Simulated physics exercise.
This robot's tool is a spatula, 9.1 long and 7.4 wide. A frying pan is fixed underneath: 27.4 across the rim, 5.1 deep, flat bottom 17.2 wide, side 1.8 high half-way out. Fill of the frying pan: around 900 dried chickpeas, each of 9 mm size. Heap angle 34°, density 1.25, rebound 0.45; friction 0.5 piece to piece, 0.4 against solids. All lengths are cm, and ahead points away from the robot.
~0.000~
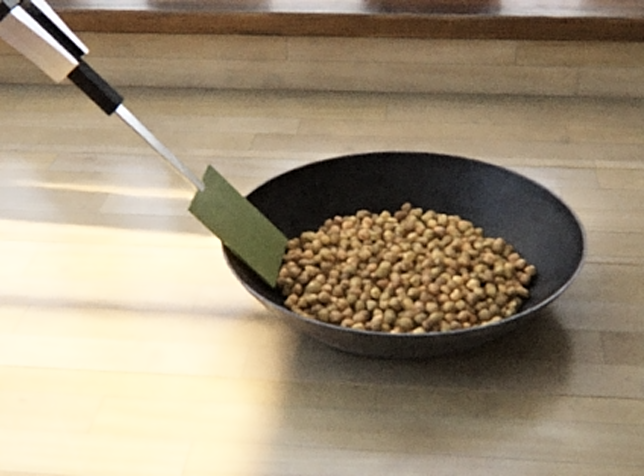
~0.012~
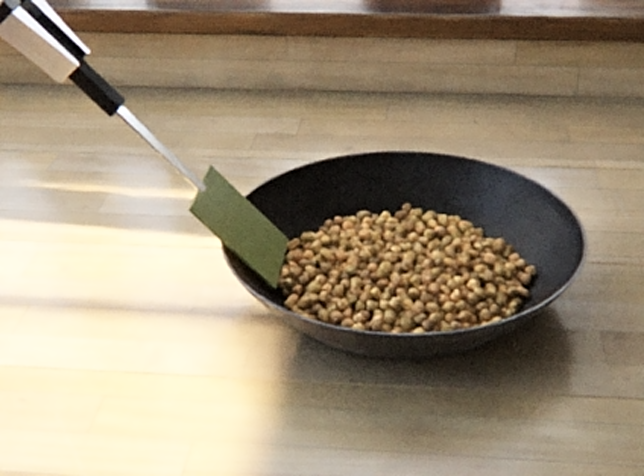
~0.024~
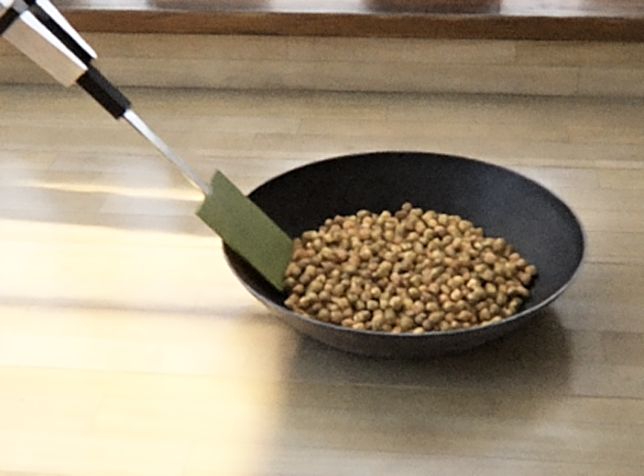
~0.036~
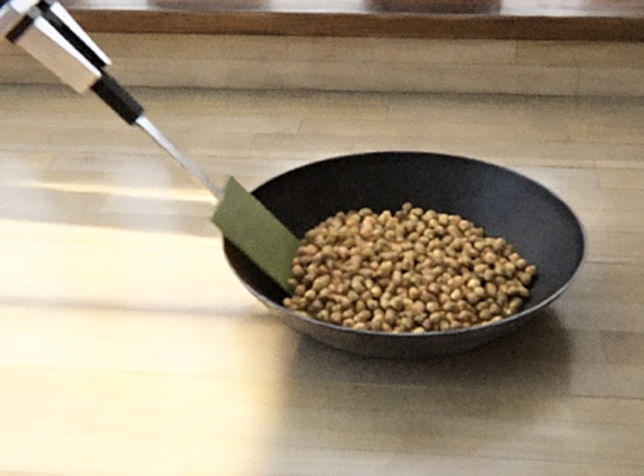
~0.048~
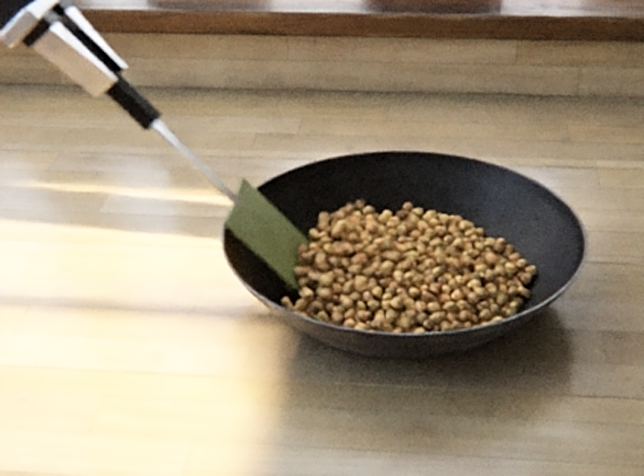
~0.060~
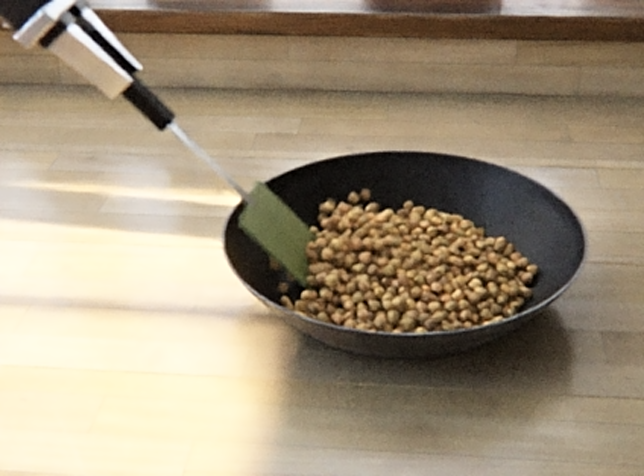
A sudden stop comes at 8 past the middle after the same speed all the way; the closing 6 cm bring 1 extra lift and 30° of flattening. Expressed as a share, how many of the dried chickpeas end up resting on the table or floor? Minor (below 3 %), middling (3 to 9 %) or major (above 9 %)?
Minor.
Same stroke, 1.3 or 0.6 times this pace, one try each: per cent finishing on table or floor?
5 and 0 %.
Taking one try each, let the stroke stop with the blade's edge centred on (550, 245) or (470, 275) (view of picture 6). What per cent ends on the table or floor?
Close to 30 and close to 0 per cent, respectively.
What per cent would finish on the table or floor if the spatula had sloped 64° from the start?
It would be near 5 per cent.
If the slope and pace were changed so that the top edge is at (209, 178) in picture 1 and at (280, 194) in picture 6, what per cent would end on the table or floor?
Around 10 per cent finishes on the table or floor.
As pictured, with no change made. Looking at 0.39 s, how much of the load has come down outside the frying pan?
About 0 per cent.
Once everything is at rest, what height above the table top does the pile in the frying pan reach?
It reaches about 6.0 cm.
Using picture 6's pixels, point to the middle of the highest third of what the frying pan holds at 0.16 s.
Near pixel (451, 256).
By 0.11 s, sloping 48°, highest piece 7 above the table; 900 in the frying pan.
By 0.16 s, sloping 39°, highest piece 7 above the table; 900 in the frying pan.
By 0.39 s, sloping 18°, highest piece 6 above the table; 889 in the frying pan, 9 on the table or floor, 2 on the blade or in flight.
By 1.44 s, sloping 18°, highest piece 6 above the table; 888 in the frying pan, 12 on the table or floor.
Final count, 888 in the frying pan, 12 on the table or floor. That is 1 % on the table or floor.
